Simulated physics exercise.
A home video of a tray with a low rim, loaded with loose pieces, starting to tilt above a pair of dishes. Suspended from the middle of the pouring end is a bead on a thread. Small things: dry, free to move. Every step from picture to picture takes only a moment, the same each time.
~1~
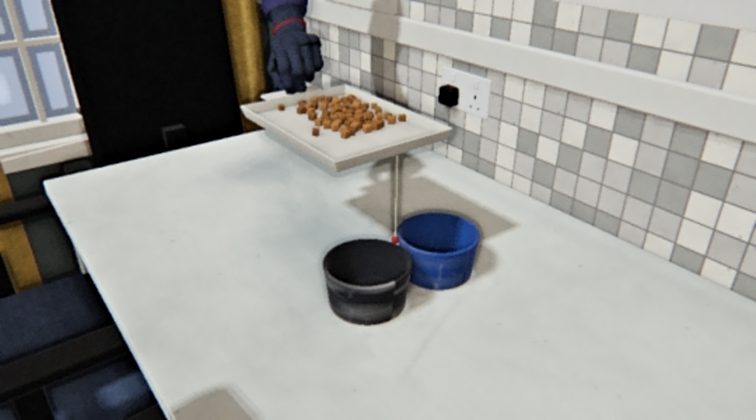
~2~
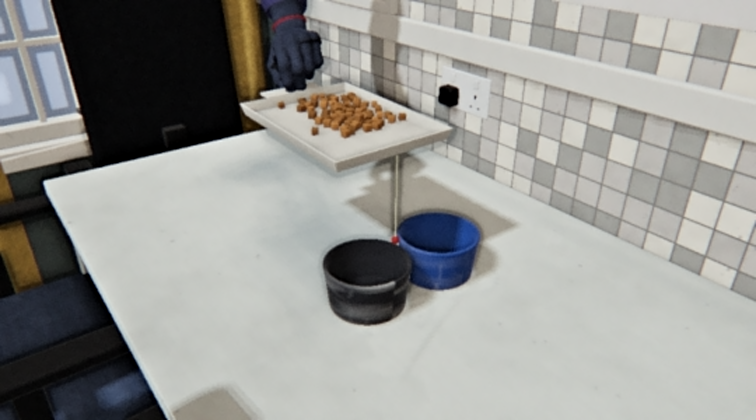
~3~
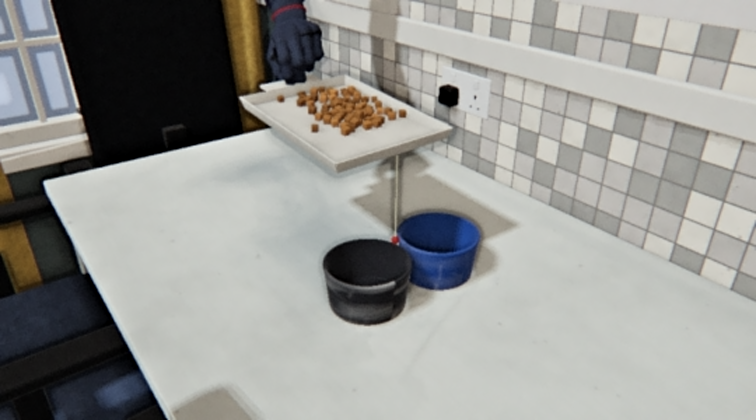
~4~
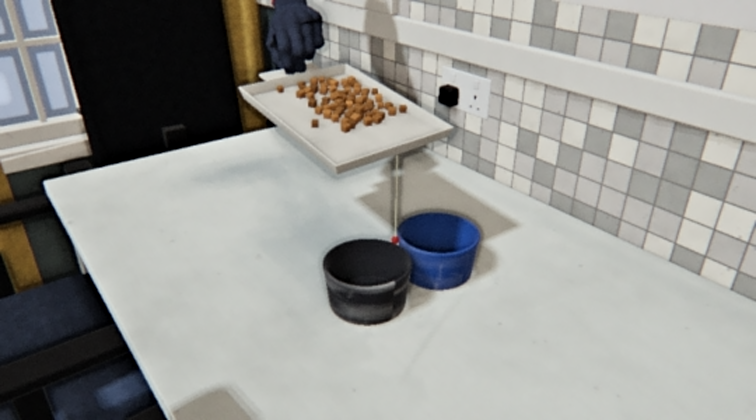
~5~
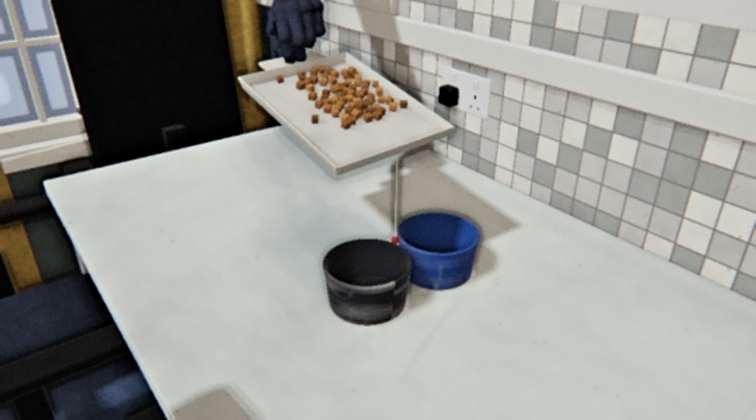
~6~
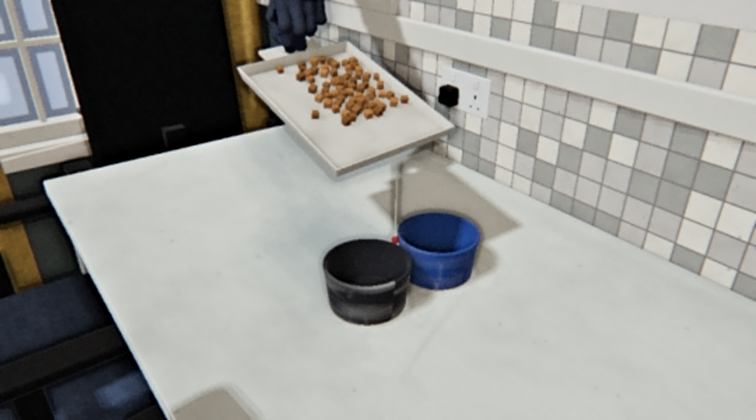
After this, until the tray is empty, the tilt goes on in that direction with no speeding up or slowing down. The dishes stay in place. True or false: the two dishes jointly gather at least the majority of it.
False, they gather a minority.
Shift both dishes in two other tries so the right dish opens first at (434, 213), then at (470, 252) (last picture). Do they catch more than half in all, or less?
Place 1: Lower than half; place 2: Higher than half.
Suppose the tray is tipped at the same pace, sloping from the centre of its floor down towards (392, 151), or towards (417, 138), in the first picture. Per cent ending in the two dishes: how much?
First case: 30 %; second case: 90 %.
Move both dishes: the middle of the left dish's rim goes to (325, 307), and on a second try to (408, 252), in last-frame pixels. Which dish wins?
In the first try it's the one on the right, and in the second it's the one on the left.
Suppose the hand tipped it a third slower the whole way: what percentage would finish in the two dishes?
It would be around 50 per cent.
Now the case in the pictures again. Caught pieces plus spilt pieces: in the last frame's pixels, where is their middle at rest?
About (395, 323).
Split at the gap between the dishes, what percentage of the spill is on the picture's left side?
Close to 40 %.
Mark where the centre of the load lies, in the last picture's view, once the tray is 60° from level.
In the last view, the load is centred near (379, 148).
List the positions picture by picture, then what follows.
The first picture shows corners of the pouring end near (337, 159) and (447, 128), level; middle of the load near (349, 117), brown sugar cubes; left dish near (394, 299); right dish near (465, 265); bead on its thread near (395, 240).
The second picture shows corners of the pouring end near (337, 160) and (447, 128), level; middle of the load near (349, 116).
The third picture shows corners of the pouring end near (337, 161) and (448, 127), tipped barely, lowest at the left corner; middle of the load near (349, 111).
The fourth picture shows corners of the pouring end near (337, 163) and (448, 126), tipped a little, lowest at the left corner; middle of the load near (349, 105).
The fifth picture shows corners of the pouring end near (338, 164) and (449, 126), tipped a little, lowest at the left corner; middle of the load near (350, 99).
The sixth picture shows corners of the pouring end near (338, 166) and (449, 125), tipped clearly, lowest at the left corner; middle of the load near (350, 93); left dish near (394, 299); right dish near (465, 265).
Shortly afterwards, tray tipped steeply; the bulk on the tray; only a few in the left dish; near a quarter in the air.
Next, tray tipped right over; near two thirds on the tray; a little in the left dish; near a quarter outside both; a little in the air.
Some moments later, tray tipped past a quarter turn; near a third in the left dish; near two thirds outside both.
In the end, tray tipped past a quarter turn; near a third in the left dish; none at all in the right dish; near two thirds outside both.
